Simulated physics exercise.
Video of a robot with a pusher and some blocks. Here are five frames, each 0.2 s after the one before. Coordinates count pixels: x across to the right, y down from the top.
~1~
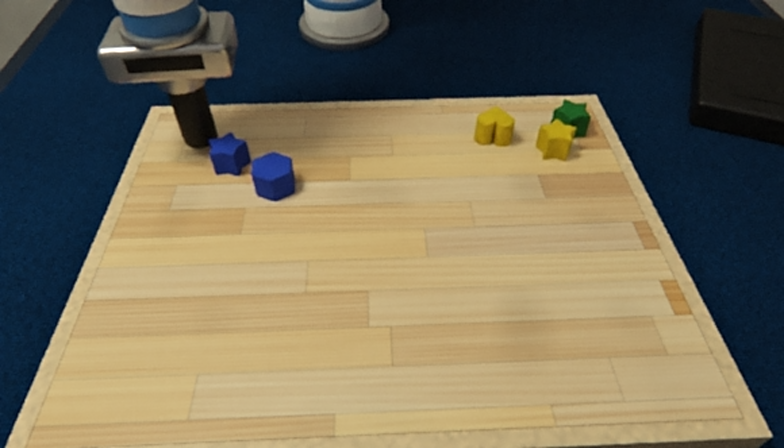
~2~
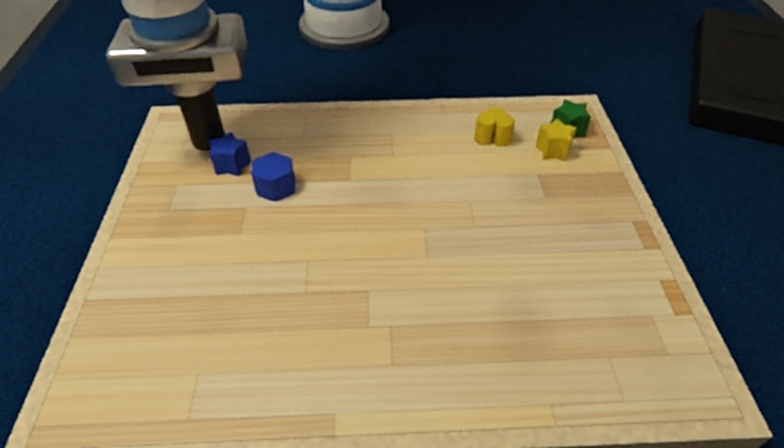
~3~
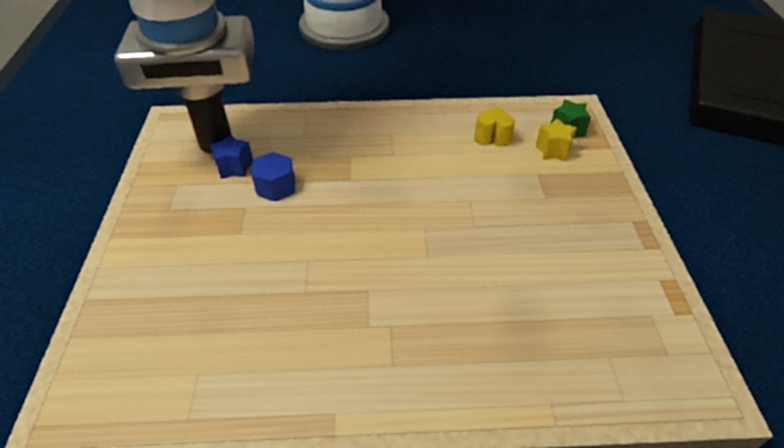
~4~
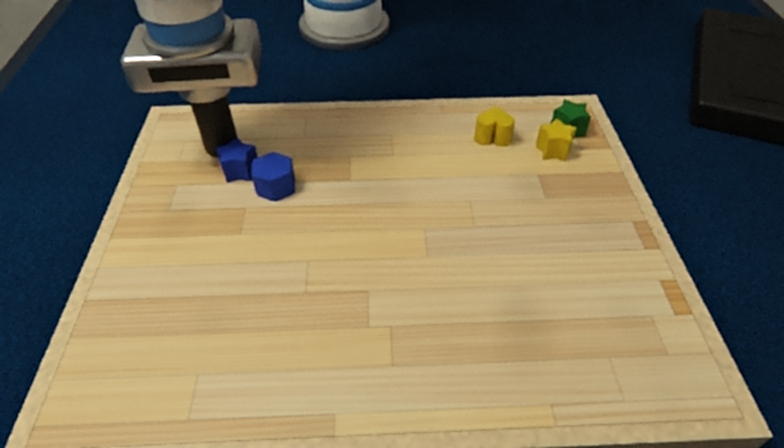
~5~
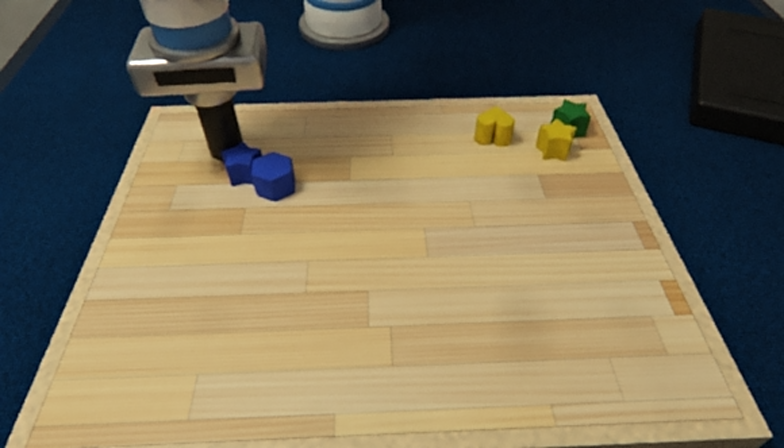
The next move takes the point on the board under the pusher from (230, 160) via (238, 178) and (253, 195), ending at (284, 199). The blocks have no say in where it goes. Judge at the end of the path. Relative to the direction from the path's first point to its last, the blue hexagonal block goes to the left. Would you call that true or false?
True - the claim holds.
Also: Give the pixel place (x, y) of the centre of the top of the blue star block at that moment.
It will end up at (280, 201).
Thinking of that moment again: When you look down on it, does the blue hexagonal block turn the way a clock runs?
I believe not.
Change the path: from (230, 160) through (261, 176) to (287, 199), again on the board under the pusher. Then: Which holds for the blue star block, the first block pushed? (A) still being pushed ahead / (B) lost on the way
Answer: A.
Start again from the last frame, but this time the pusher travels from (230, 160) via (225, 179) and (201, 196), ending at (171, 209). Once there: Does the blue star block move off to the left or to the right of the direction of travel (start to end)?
It gets pushed left.
On the path given first. One third of the way, pusher at (236, 169); blue star block at (251, 173); blue hexagonal block at (288, 173), turned 35° anticlockwise.
Two thirds of the way, pusher at (251, 186); blue star block at (266, 192); blue hexagonal block at (307, 182), turned 75° anticlockwise.
At the end, pusher at (282, 190); blue star block at (280, 201), turned 35° clockwise; blue hexagonal block at (319, 182), turned 85° anticlockwise.
